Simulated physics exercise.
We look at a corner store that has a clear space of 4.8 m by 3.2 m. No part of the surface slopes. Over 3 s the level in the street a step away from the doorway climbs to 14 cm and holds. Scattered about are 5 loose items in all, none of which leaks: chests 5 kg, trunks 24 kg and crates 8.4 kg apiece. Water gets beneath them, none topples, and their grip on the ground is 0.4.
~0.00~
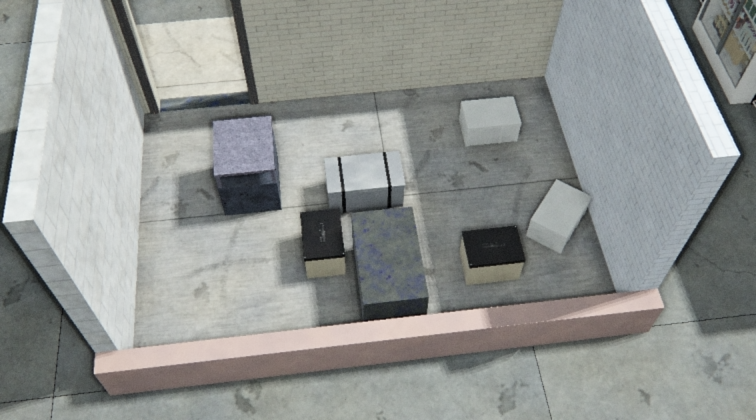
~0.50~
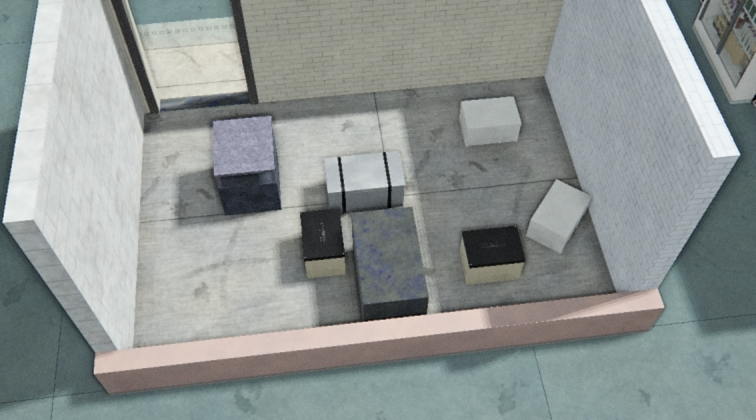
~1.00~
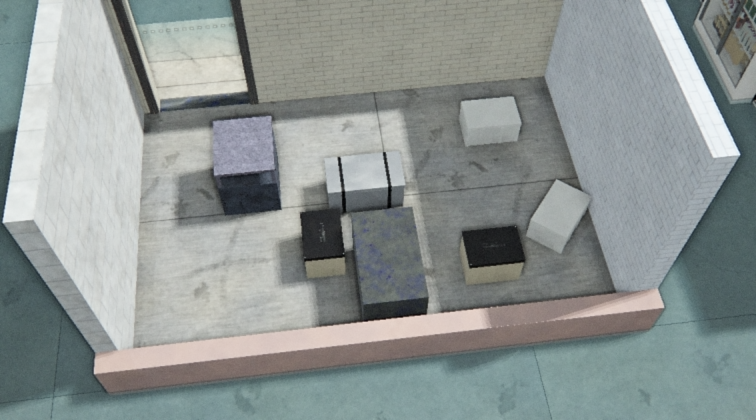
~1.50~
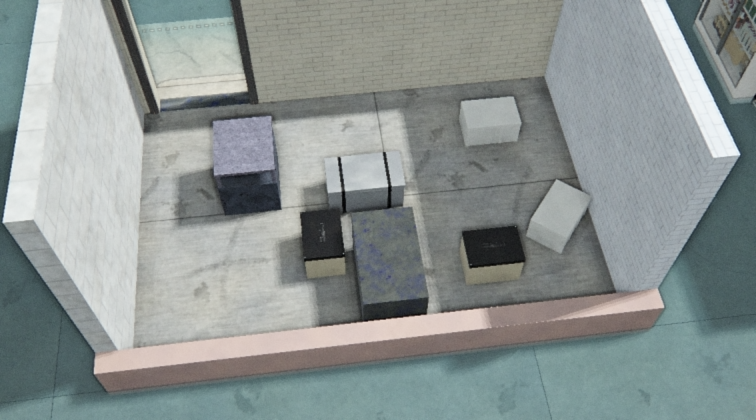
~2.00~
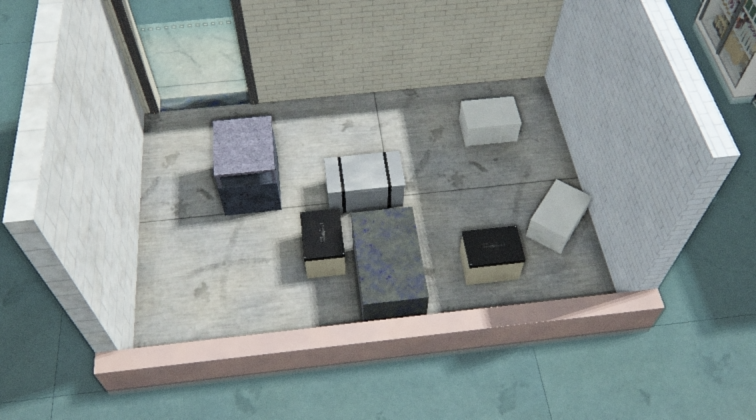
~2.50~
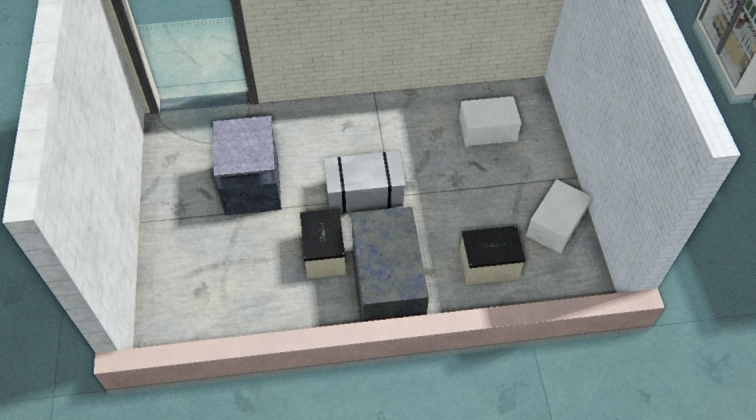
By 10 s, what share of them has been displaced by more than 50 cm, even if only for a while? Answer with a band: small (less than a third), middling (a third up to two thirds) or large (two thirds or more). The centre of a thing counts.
Small.
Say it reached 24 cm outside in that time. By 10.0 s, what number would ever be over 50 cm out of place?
I count 4 of them in that case.
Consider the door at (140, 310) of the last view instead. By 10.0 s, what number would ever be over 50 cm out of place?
Then it comes to 1.
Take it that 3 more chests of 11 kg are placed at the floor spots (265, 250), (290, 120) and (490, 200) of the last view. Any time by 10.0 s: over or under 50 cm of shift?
So the first ends up below the threshold, the second below the threshold, the third below the threshold.
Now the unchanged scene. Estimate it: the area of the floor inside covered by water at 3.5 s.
Somewhere around 2.0 m2, roughly.
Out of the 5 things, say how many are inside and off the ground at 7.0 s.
Total: 0.
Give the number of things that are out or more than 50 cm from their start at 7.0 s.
By my tally, 0.
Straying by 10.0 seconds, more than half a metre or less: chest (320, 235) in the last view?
That one comes out beyond the limit.
After 3.5 s 0 of 5 are over 50 cm from their spots; 0 afloat.
After 4.5 s 0 of 5 are over 50 cm from their spots; 0 afloat.
After 7.0 s 0 of 5 are over 50 cm from their spots; 0 afloat.
After 10.0 s 1 of 5 are over 50 cm from their spots, and 1 have been at some point; 2 afloat.
